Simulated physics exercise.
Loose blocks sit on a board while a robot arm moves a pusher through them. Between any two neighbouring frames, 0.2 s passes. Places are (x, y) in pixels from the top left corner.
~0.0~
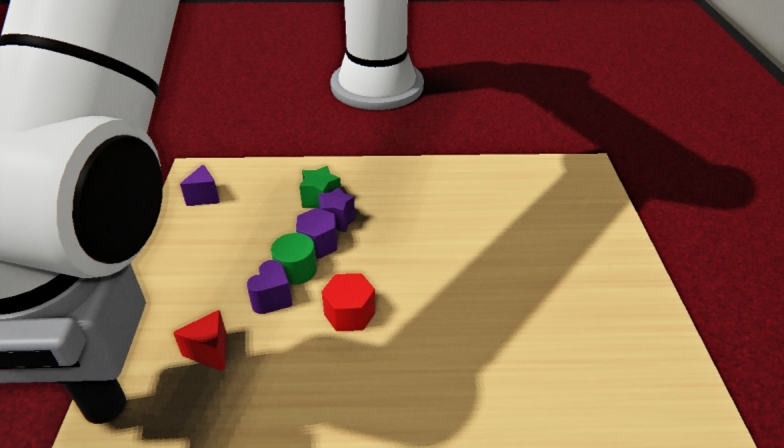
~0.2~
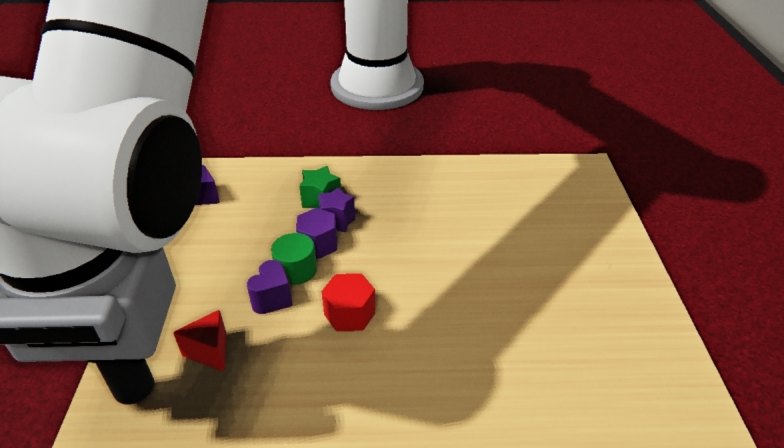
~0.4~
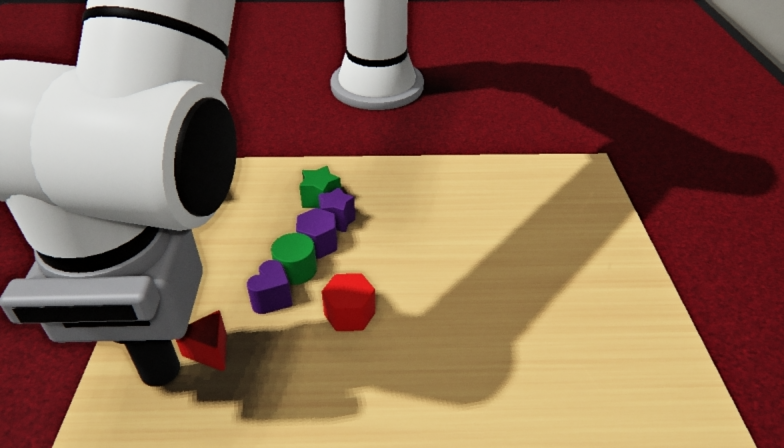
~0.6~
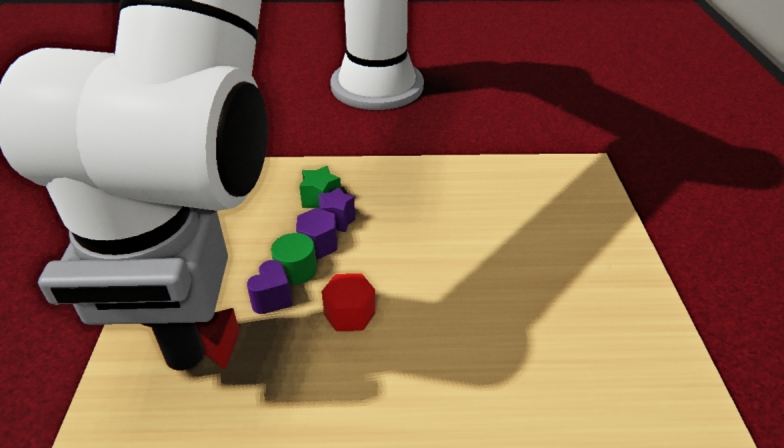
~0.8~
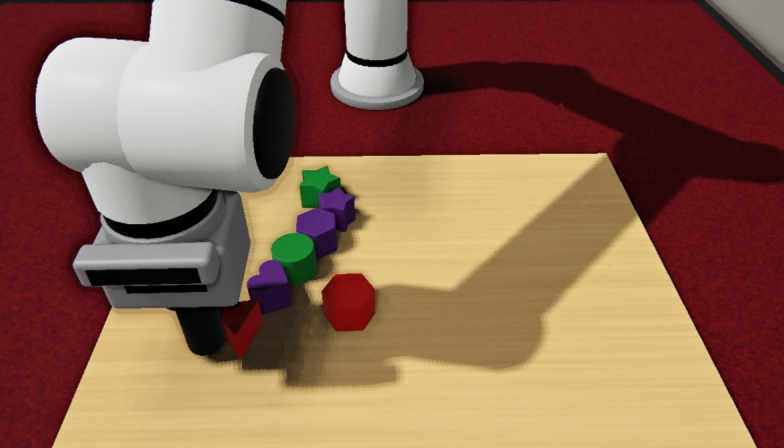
A white robot arm moved in from the left over a wooden board and nudged a red triangular block a little to the right, while the purple, green and other red blocks stayed still.
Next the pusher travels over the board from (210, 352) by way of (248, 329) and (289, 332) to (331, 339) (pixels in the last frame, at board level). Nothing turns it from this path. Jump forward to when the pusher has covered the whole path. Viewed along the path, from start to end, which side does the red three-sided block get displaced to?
It gets pushed left.
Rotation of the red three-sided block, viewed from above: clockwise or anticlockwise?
Anticlockwise.
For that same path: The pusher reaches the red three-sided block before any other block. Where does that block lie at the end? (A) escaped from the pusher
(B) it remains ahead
My pick is A.
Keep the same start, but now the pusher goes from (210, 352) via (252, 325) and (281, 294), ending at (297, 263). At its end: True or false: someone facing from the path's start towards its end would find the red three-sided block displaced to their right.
The statement is correct.
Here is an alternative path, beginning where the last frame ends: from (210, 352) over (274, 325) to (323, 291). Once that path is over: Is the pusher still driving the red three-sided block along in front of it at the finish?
Yes.
On the path given first. One third of the way, pusher (246, 319); red three-sided block (278, 299); purple heart (272, 272), turned 15° anticlockwise; green cylinder (293, 244).
Two thirds of the way, pusher (288, 322); red three-sided block (311, 291), turned 15° anticlockwise; purple heart (272, 272), turned 15° anticlockwise; green cylinder (293, 244); red hexagonal block (353, 288).
At the end, pusher (329, 329); red three-sided block (317, 287), turned 35° anticlockwise; purple heart (272, 272), turned 15° anticlockwise; green cylinder (293, 244); red hexagonal block (357, 287), turned 15° clockwise.
